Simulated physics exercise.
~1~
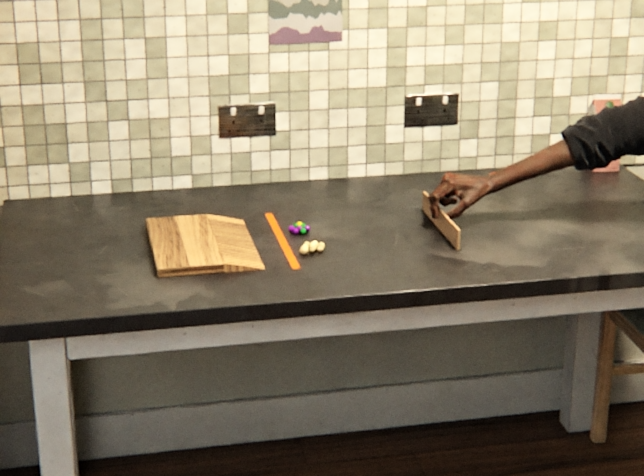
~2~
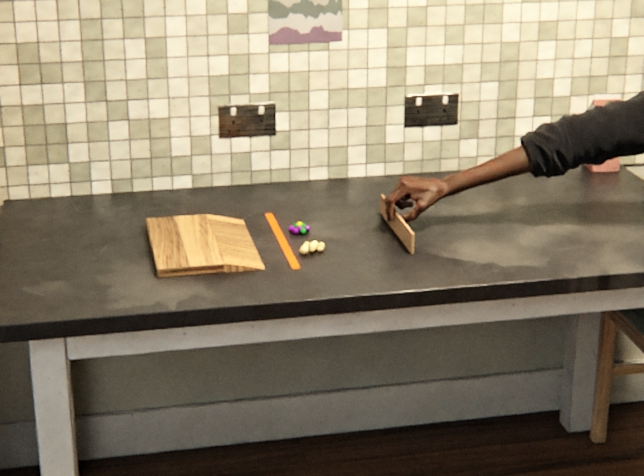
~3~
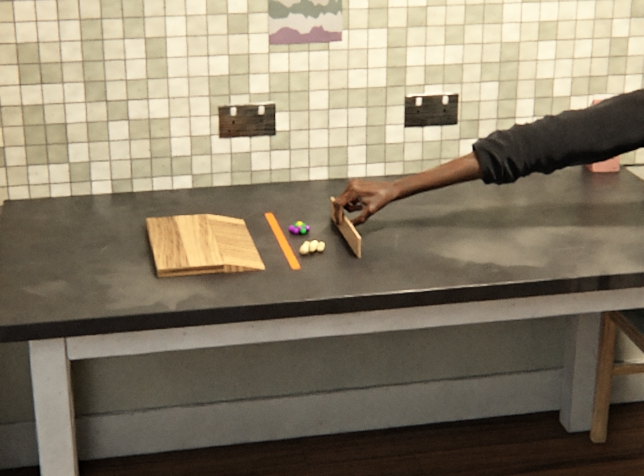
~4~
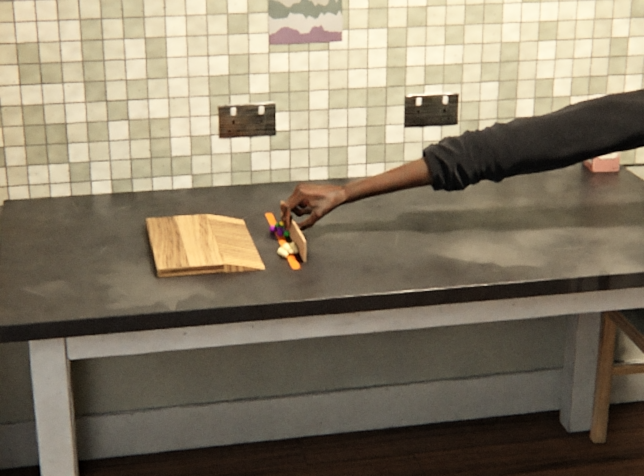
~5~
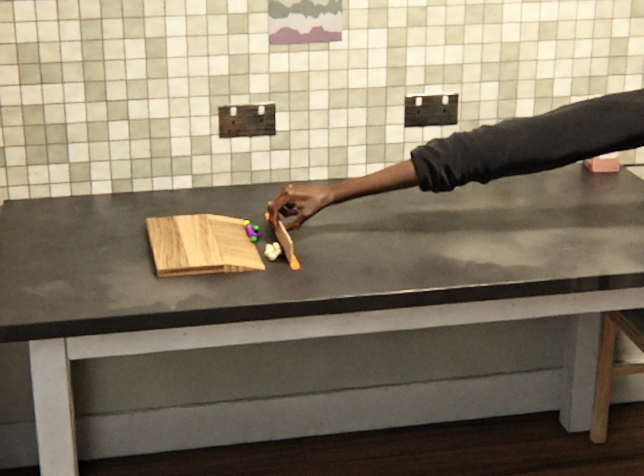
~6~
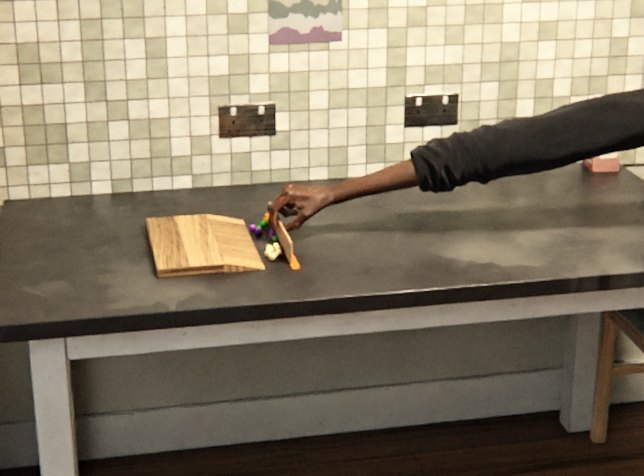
A hand slid an upright piece of card left across the dark table, pushing two small batches of loose bits over the orange tape, then stopped at the tape, with both batches lying short of the wooden ramp.
